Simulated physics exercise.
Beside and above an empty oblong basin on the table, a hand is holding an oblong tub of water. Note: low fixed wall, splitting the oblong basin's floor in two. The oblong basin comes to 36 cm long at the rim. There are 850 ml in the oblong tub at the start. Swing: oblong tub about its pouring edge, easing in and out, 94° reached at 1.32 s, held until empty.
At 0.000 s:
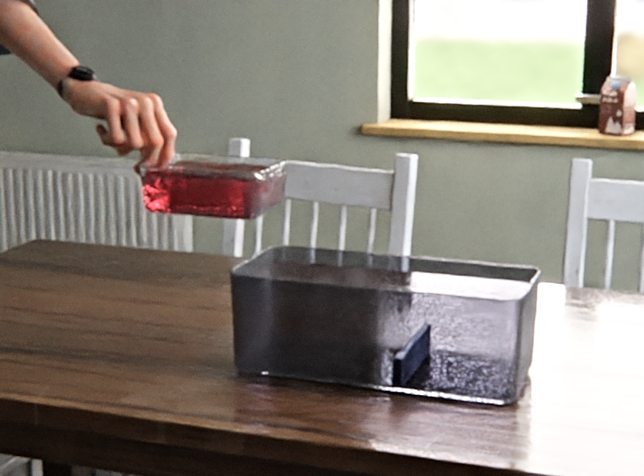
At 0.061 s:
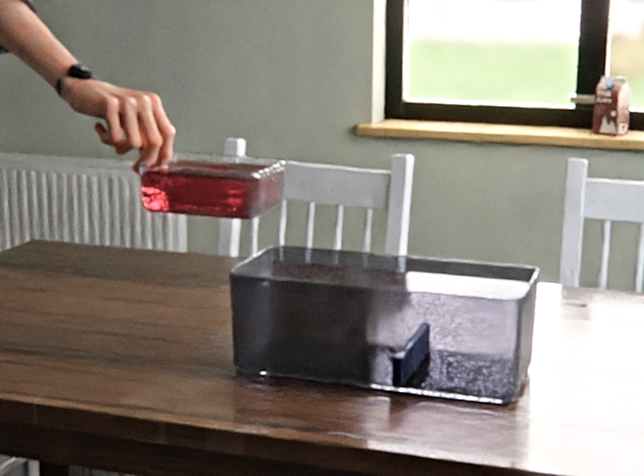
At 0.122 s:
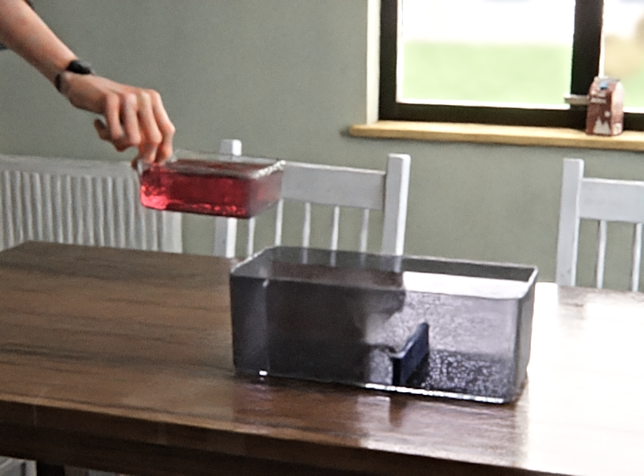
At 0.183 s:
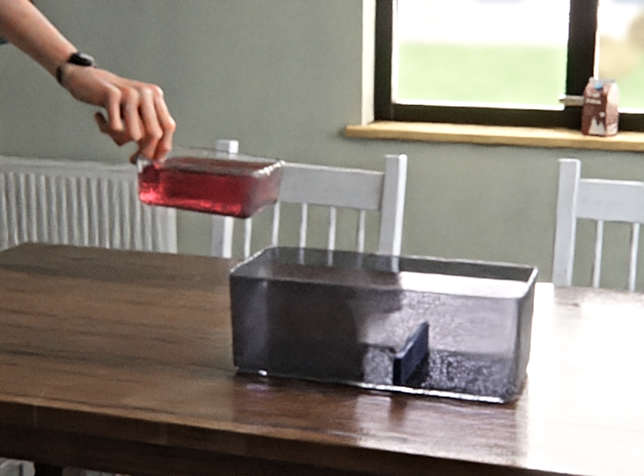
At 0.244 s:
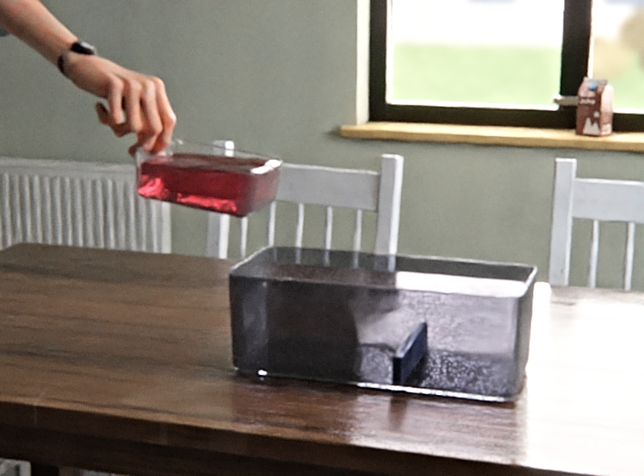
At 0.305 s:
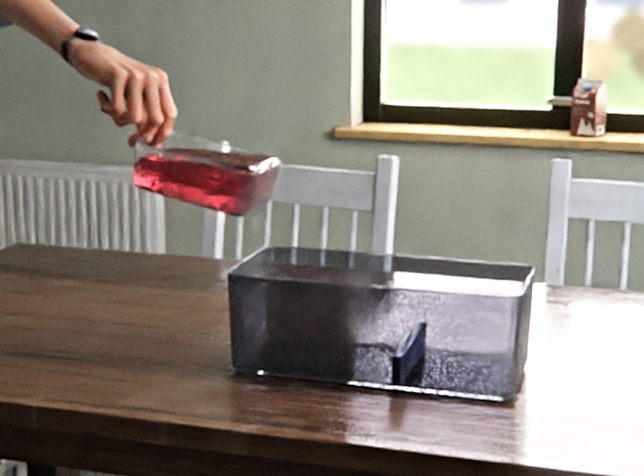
To begin with, a hand holds a clear oblong tub of red liquid level above and to the left of a larger grey basin with a low dark divider, on a wooden table. The tub then slowly tilts, its right end dipping slightly, while the view of the background shifts a little.
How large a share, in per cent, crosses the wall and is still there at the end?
A share of about 11 per cent.
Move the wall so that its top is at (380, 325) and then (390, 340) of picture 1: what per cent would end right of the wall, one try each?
I'd put it at about 5 per cent for the first and about 20 per cent for the second.
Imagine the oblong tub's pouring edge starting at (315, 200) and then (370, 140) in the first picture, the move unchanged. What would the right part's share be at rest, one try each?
Respectively about 15 and 80 percent.
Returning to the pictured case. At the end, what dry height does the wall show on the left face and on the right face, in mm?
The left side gives some 16 mm, the right side some 34 mm.
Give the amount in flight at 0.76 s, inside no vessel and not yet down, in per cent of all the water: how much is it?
Share: Roughly 42 per cent.
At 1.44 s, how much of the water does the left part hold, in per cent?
Roughly 80 percent.
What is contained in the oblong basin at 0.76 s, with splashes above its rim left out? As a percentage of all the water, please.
Some 20 per cent.
Then, 0.76 s in, the tilt is 58° and 36 per cent is still to pour, 21 is left of the wall and 0 right of it.
Then, 1.09 s in, the tilt is 87° and 8 per cent is still to pour, 71 is left of the wall and 9 right of it.
Then, 1.44 s in, the tilt is 94° and 1 per cent is still to pour, 81 is left of the wall and 11 right of it.
Then, 1.82 s in, the tilt is 94° and 0 per cent is still to pour, 83 is left of the wall and 11 right of it.
Finally, 83 per cent lies left of the wall, 11 right of it and 6 outside.
